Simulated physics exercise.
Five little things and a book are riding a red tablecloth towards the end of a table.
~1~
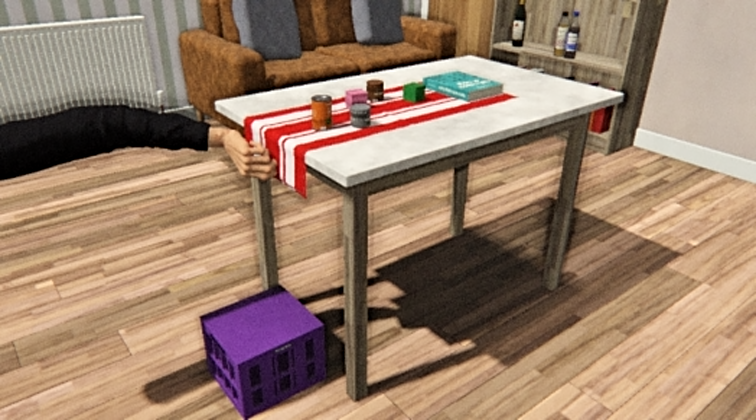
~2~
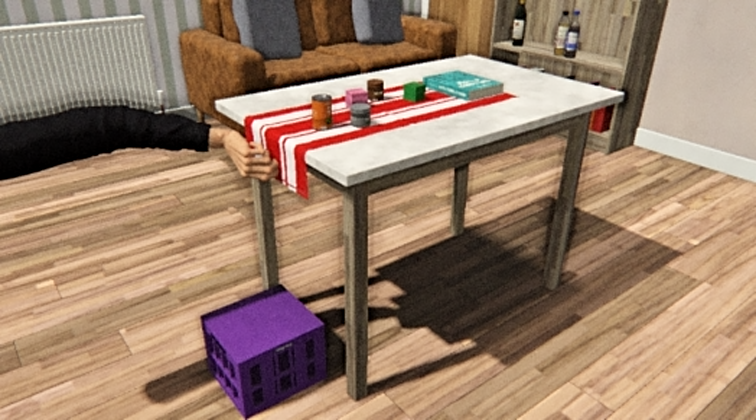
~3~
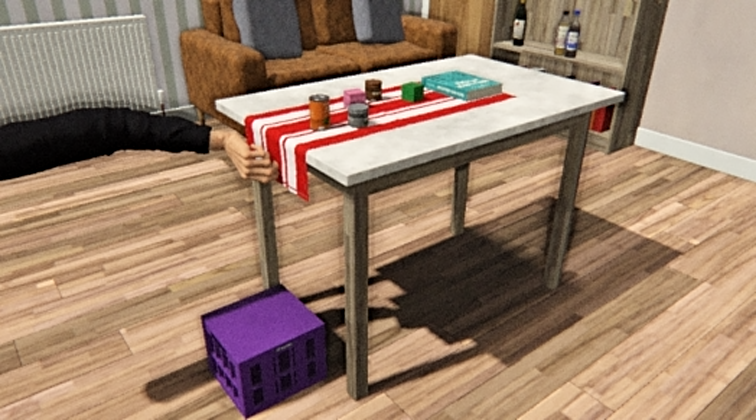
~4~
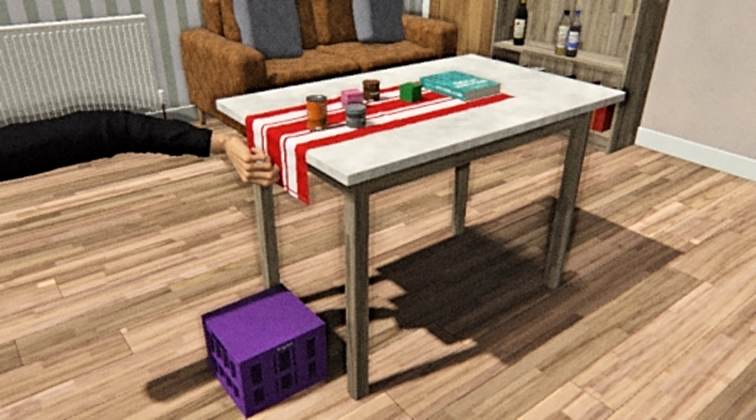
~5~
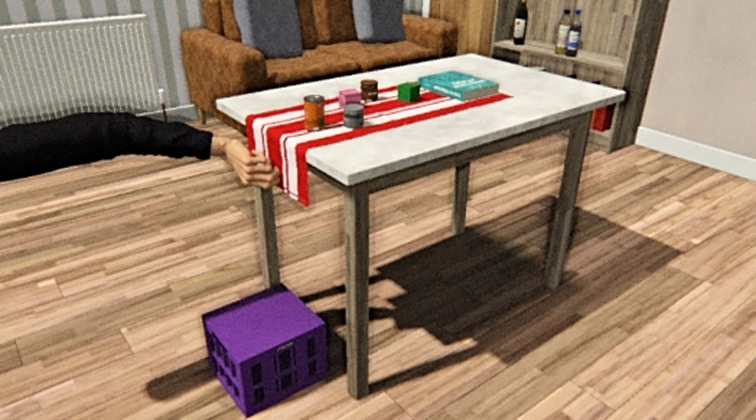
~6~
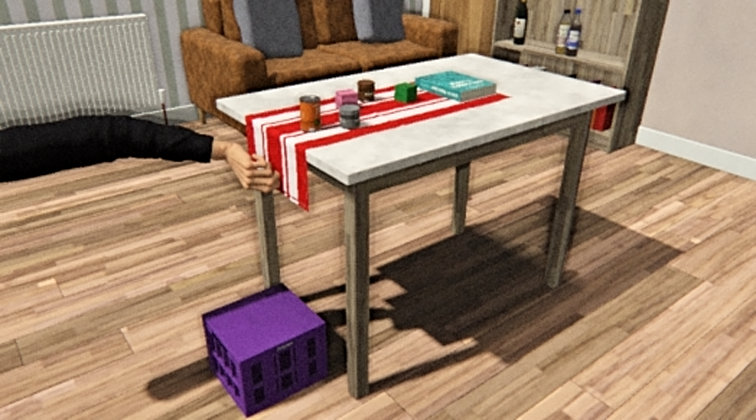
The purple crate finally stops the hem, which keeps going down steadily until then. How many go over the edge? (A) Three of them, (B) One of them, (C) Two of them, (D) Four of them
(D) Four of them.
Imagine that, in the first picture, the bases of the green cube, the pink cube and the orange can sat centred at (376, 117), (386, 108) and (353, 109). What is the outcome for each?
Of the three, the green cube takes a tumble, the pink cube takes a tumble, the orange can takes a tumble.
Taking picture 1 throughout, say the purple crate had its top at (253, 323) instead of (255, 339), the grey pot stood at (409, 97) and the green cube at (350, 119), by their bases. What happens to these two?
Outcome for the grey pot: It stays. Outcome for the green cube: It is lost.
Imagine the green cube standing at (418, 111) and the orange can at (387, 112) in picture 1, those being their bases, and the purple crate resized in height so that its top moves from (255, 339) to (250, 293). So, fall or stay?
Green cube: Safe; orange can: Safe.
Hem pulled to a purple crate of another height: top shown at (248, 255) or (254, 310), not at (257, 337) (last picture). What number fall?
The count: 1 and 3.
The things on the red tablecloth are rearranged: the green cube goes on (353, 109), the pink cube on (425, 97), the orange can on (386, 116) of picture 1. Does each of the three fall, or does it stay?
The green cube drops off, the pink cube holds on, the orange can goes over.
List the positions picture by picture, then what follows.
Hem (307, 199); orange can (321, 97); grey pot (360, 107); pink cube (356, 91); brown pot (375, 82); green cube (415, 85); top of the crate (255, 339), in the first frame.
Hem (308, 200); orange can (322, 97), in the second frame.
Hem (309, 202); grey pot (358, 107), in the third frame.
Hem (309, 205); pink cube (352, 91); top of the crate (257, 337), in the fourth frame.
Hem (309, 208); brown pot (369, 81), in the fifth frame.
Hem (309, 212); orange can (310, 98); grey pot (350, 108); pink cube (346, 91); brown pot (366, 82); green cube (406, 85), in the sixth frame.
A little later, hem near (280, 236); orange can gone.
Next, hem near (281, 275); orange can, grey pot and pink cube gone.
Later still, hem on the crate; orange can, grey pot, pink cube and brown pot gone.
When it is over, hem on the crate; orange can, grey pot, pink cube and brown pot gone. It carries off four.
